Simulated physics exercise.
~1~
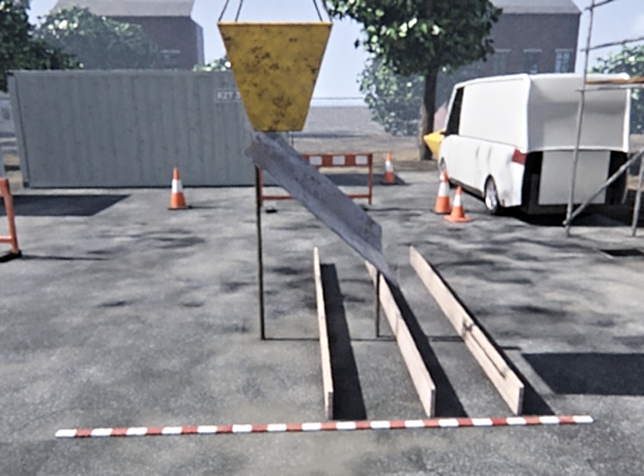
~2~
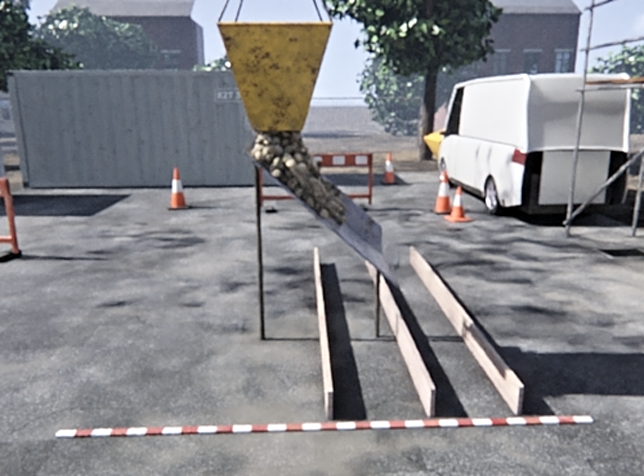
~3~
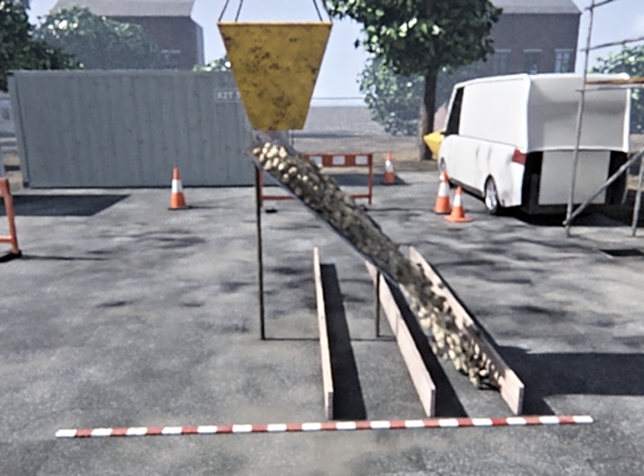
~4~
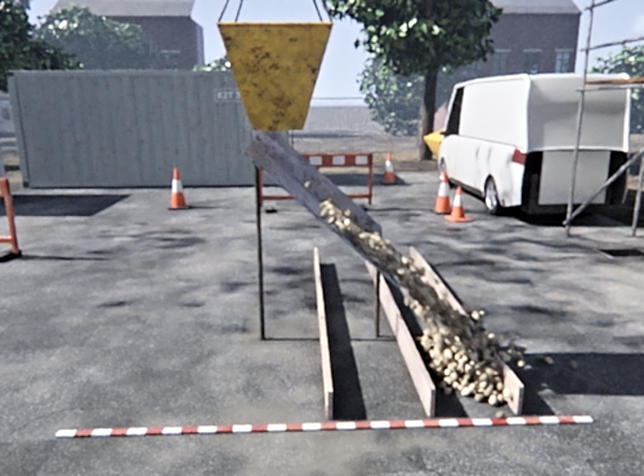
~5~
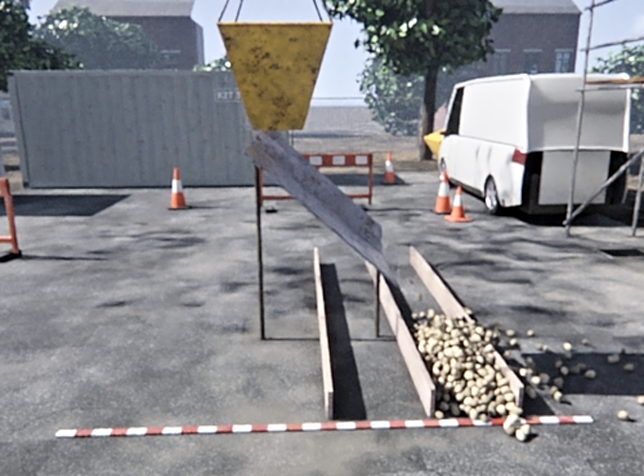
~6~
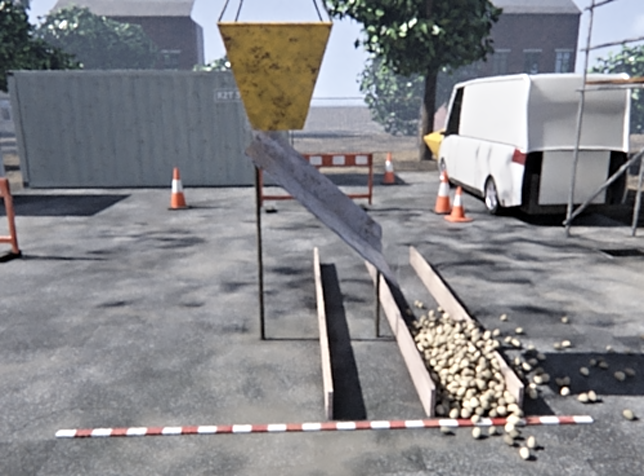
Pale rounded stones dropped from a hanging yellow skip onto a sloping steel chute, slid down to the right and poured between the wooden boards, where most settled in a heap in the right bay while some spilled out past the right-hand board.
